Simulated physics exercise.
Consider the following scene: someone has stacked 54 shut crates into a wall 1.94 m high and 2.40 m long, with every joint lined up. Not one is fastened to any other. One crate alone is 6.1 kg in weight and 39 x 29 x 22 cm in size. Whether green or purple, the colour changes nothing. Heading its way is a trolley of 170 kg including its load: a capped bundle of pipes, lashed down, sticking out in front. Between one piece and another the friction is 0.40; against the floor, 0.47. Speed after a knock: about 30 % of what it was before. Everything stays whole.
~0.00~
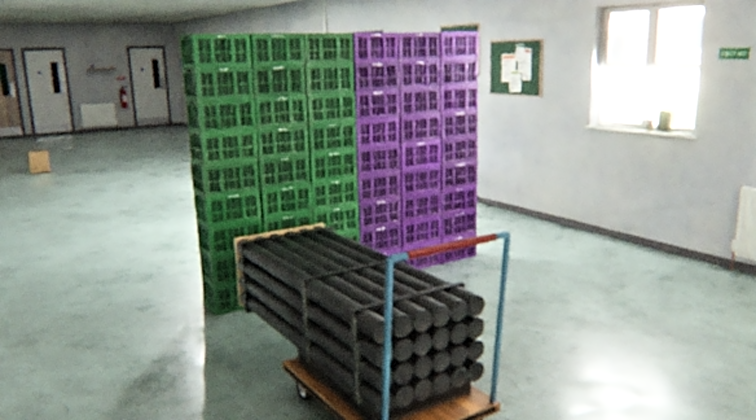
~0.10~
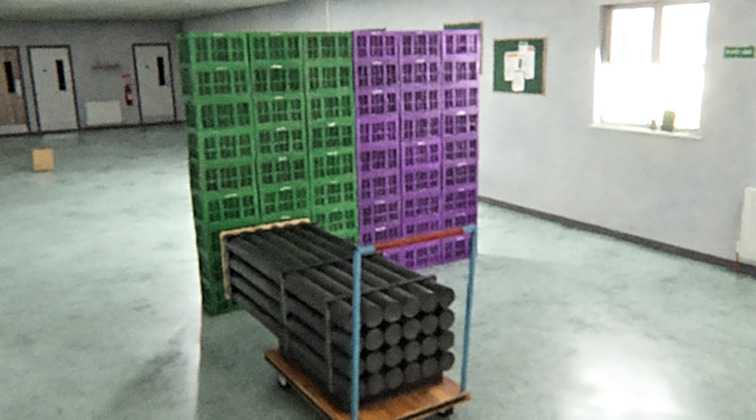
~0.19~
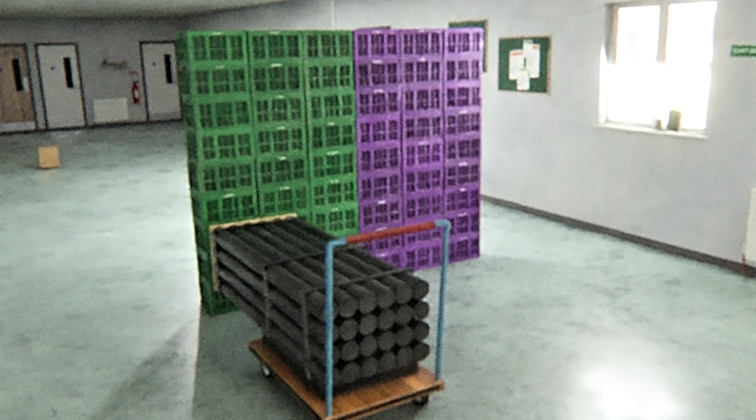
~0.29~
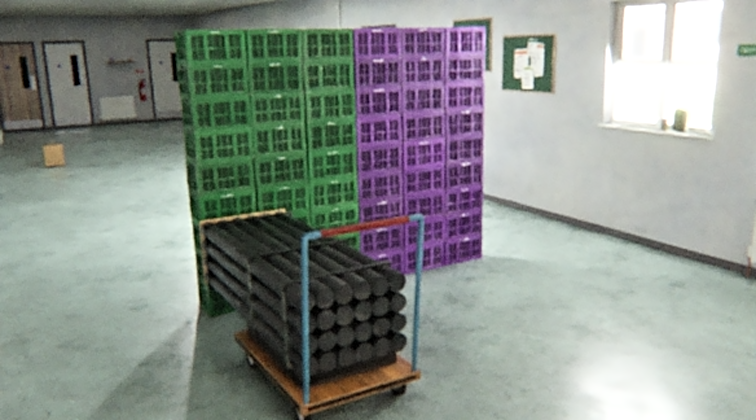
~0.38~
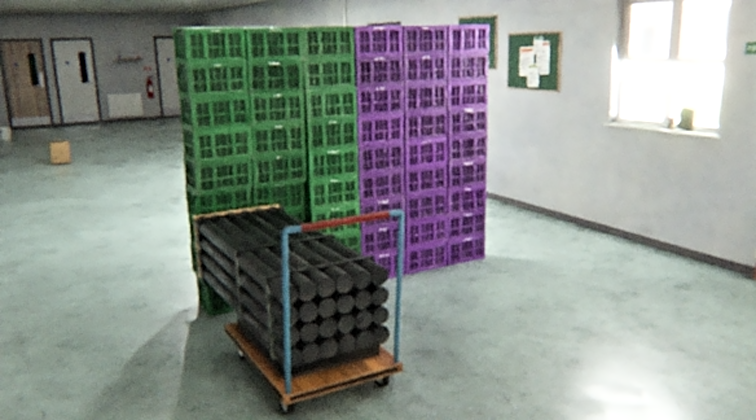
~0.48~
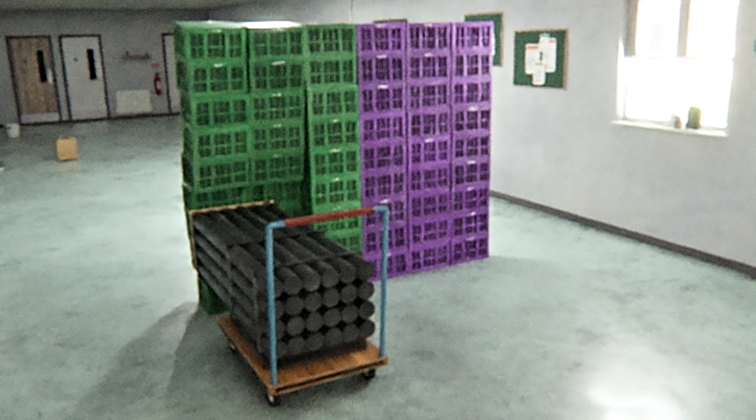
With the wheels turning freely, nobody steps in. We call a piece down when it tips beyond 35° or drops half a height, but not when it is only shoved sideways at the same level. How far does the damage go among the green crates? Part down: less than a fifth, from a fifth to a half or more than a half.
The total down comes to above one half.
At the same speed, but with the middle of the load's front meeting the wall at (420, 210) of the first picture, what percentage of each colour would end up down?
That would leave green at 0 % and purple at 90 %.
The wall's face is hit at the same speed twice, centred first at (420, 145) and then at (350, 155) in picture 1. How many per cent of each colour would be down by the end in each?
You'd get green at 0 followed by 30, and purple at 80 followed by 30 percent.
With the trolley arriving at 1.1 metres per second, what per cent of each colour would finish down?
Then green 60, purple 0 per cent.
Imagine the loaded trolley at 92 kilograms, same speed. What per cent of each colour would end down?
For green it's 60, for purple it's 0 in a hundred.
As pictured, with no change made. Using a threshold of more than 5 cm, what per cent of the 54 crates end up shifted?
The share is 35 %.
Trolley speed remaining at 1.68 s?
Roughly 0.1 m/s.
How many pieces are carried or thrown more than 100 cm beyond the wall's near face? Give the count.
Around 8 of the pieces.
After 0.70 s, load 44 cm past the wall's line, still rolling; 10 of the 27 green crates down (10 of 54 in all colours); top green crate leaning 31°, 17 cm lower.
After 1.04 s, load 69 cm past the wall's line, still rolling; 16 of the 27 green crates down (16 of 54 in all colours); top green crate on its side.
After 1.68 s, load 83 cm past the wall's line, still rolling; 16 of the 27 green crates down (16 of 54 in all colours); top green crate on its side.
At rest (4.5 s), load 83 cm past the wall's line, stopped; 16 of the 27 green crates down (16 of 54 in all colours); top green crate on its side; top purple crate unmoved. That is 59 per cent. As the last picture would show them, middles, top green crate near (234, 216), top purple crate near (372, 39).
